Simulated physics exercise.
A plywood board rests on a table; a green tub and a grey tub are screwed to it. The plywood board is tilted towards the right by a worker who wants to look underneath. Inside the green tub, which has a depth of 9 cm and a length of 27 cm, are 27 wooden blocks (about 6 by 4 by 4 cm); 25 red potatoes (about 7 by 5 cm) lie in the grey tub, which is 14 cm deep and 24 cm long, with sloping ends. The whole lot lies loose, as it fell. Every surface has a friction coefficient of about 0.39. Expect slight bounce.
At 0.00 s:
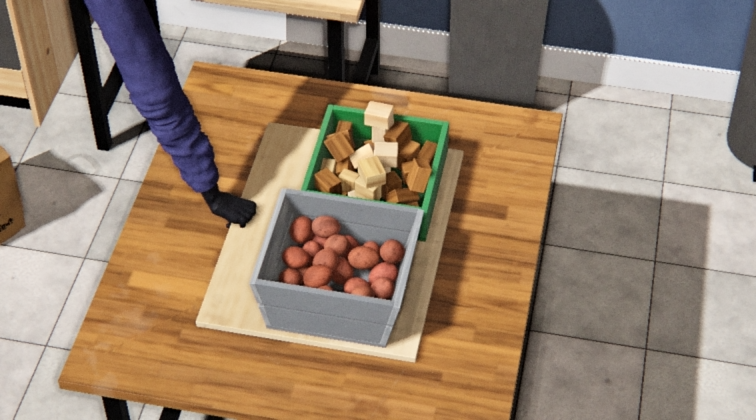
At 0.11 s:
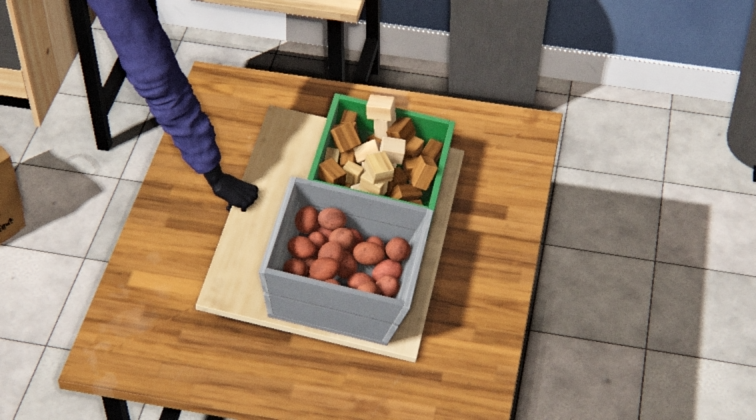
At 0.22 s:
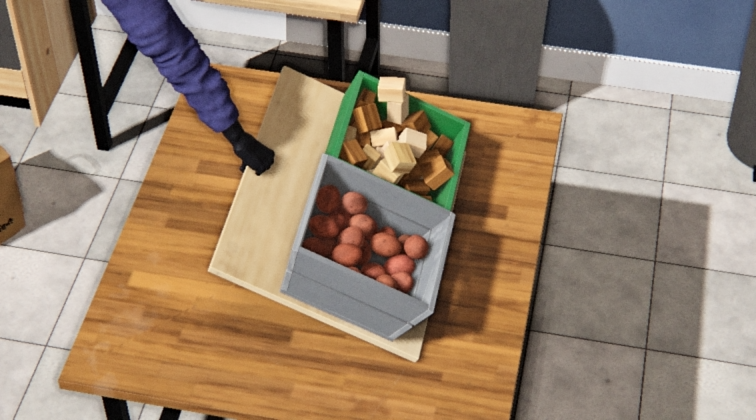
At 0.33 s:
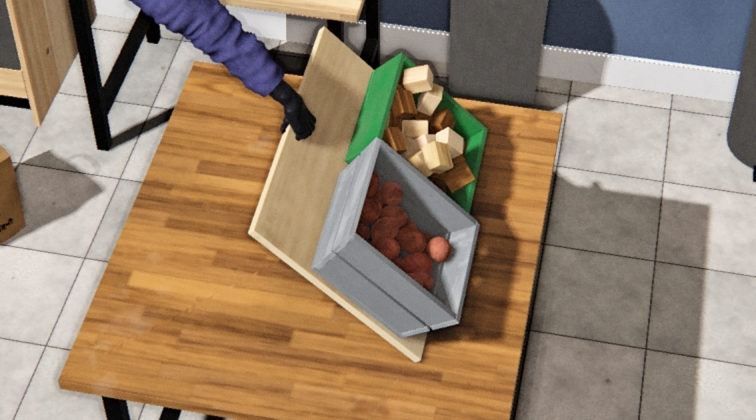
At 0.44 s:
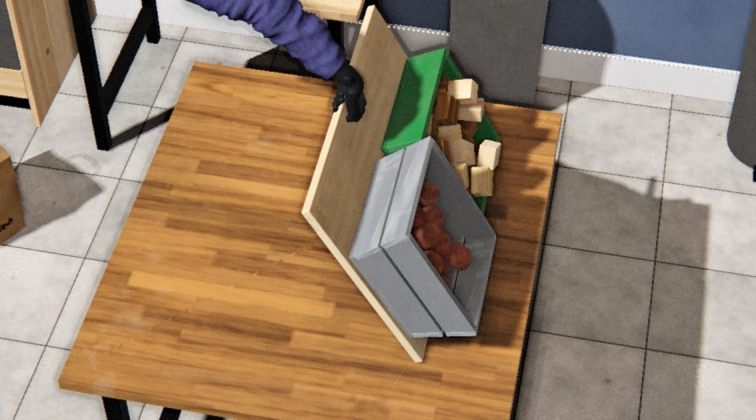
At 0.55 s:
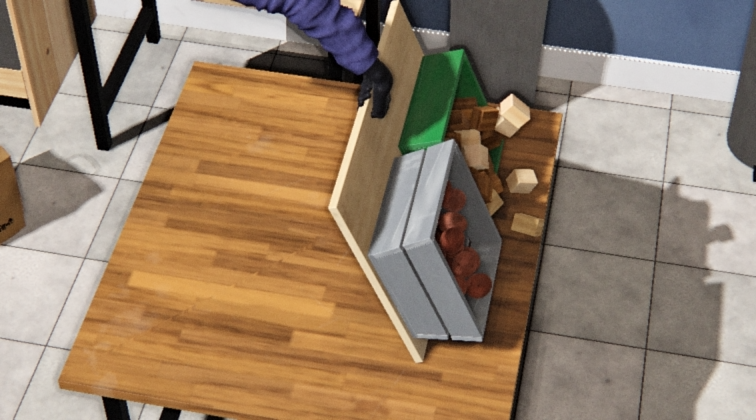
To begin with, a green tub of wooden blocks and a grey tub of red potatoes sit on a plywood board lying flat on a table. A gloved hand lifts the board's left edge, tilting it steeply rightward with both tubs. The contents shift right, and several blocks tumble out of the green tub.
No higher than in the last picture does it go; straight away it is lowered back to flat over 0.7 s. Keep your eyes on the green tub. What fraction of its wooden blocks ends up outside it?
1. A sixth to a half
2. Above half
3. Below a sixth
Option 1: A sixth to a half.
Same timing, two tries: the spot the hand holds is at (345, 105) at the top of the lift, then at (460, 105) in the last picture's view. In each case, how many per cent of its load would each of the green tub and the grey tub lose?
The green tub would lose 30 per cent in the first try and 70 per cent in the second, the grey tub 10 and then 90 per cent.
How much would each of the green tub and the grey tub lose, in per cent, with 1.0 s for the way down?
Then green tub 40, grey tub 30 per cent.
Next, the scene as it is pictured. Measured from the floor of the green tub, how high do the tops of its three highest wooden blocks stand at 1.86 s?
Roughly 8 cm high.
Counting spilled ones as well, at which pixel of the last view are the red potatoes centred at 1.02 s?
The middle is around (392, 273).
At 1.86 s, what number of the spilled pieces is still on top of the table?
Estimated count: 3.
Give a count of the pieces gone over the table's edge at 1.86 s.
I'd put the number around 10.
After 0.76 s, tilt 53°; green tub 19 in, 8 out and grey tub 24 in, 1 out.
After 1.02 s, tilt 17°; green tub 19 in, 8 out and grey tub 20 in, 5 out.
After 1.39 s, tilt 0°; green tub 19 in, 8 out and grey tub 20 in, 5 out.
Outcome (at 1.86 s), green tub 19 in, 8 out and grey tub 20 in, 5 out. Asked share, 8 of 27, 30 per cent.
